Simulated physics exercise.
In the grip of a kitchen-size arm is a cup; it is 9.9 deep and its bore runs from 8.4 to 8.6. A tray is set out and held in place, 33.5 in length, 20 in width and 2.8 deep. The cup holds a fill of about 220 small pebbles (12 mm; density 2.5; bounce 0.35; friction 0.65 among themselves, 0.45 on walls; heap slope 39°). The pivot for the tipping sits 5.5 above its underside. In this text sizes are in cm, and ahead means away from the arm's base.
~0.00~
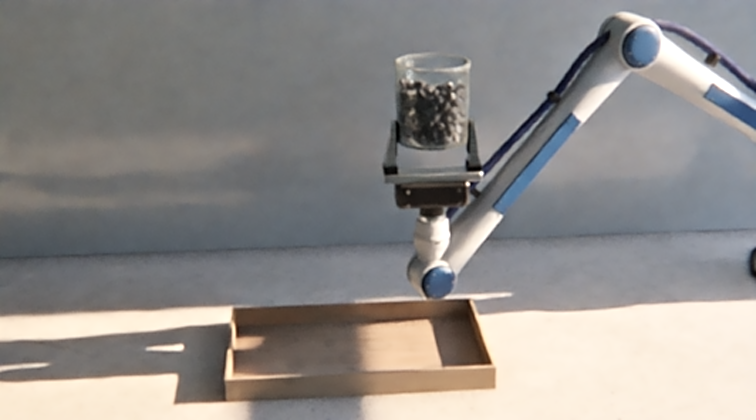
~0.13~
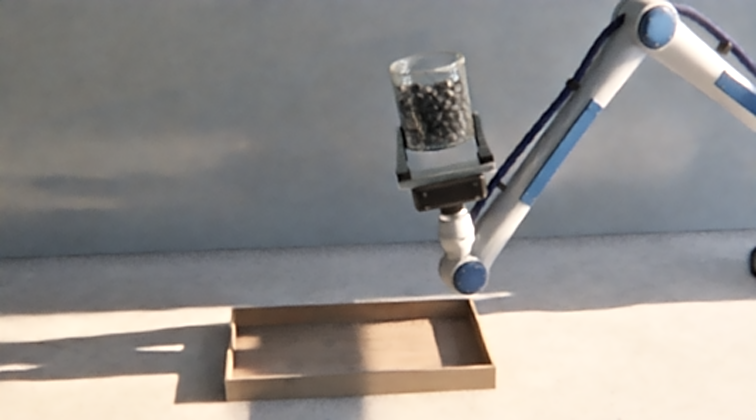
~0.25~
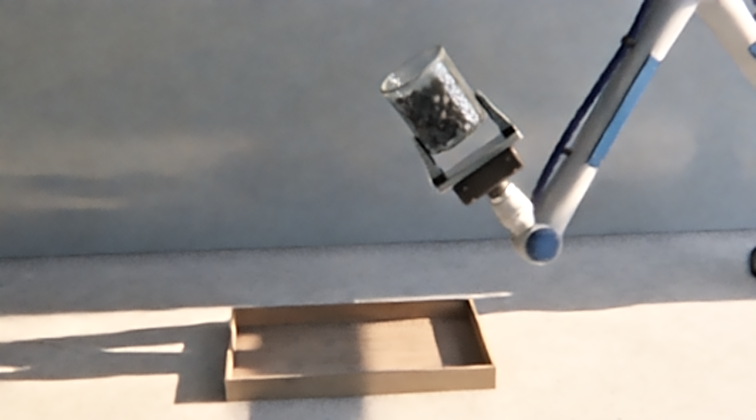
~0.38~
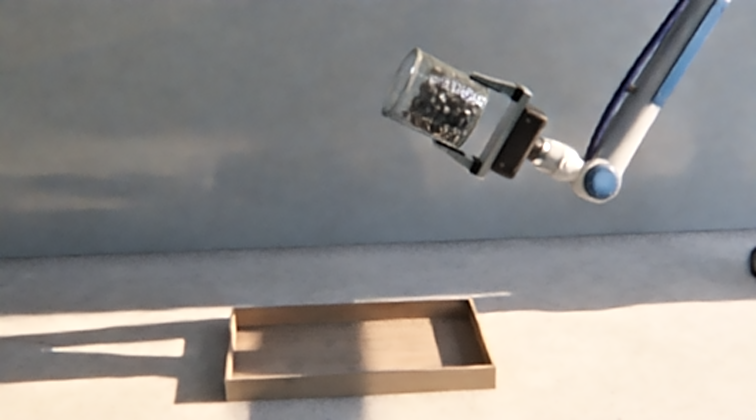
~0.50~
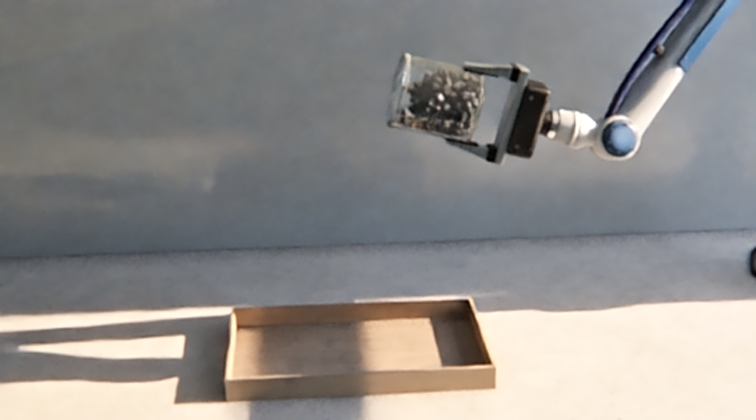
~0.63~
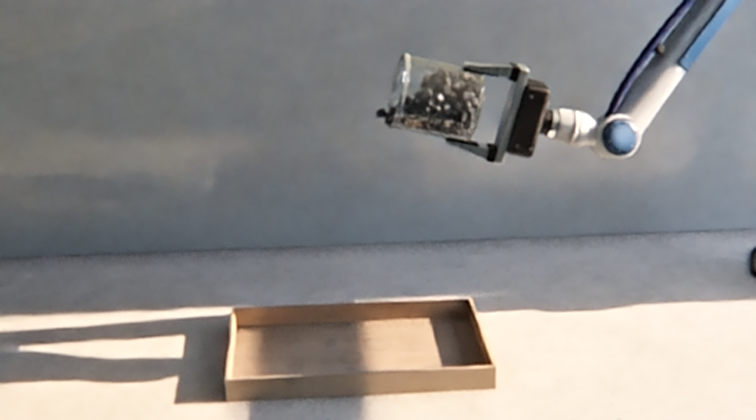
A robotic arm tipped a clear glass of dark pebbles over to the left, high above a shallow tray, until it lay nearly sideways, and the pebbles slid toward its rim.
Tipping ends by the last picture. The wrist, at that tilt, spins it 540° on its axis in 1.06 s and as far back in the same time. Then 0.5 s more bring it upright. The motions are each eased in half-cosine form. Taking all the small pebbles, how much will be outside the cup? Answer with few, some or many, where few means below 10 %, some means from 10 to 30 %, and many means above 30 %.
Some - from 10 to 30 %.
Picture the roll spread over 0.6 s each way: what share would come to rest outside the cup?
Expected share: Some 5 %.
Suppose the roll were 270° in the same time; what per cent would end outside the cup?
20 %.
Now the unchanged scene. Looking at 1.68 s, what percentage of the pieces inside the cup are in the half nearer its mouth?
Close to 35 per cent sits in the mouth half.
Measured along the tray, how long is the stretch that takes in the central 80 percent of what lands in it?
Around 12 cm.
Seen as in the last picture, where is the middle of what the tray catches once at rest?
Centre: Close to (326, 359).
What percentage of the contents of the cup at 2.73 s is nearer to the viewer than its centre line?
About 40 %.
By 1.68 s, tipped 76°, highest piece 39 above the table; 210 in the cup, 9 in the tray, 5 in flight or on a rim.
By 2.73 s, tipped 76°, highest piece 38 above the table; 193 in the cup, 28 in the tray, 3 in flight or on a rim.
By 3.45 s, upright, highest piece 40 above the table; 191 in the cup, 33 in the tray.
By 4.15 s, upright, highest piece 40 above the table; 191 in the cup, 33 in the tray.
Final count, 191 in the cup, 33 in the tray. That is 15 % outside the cup.
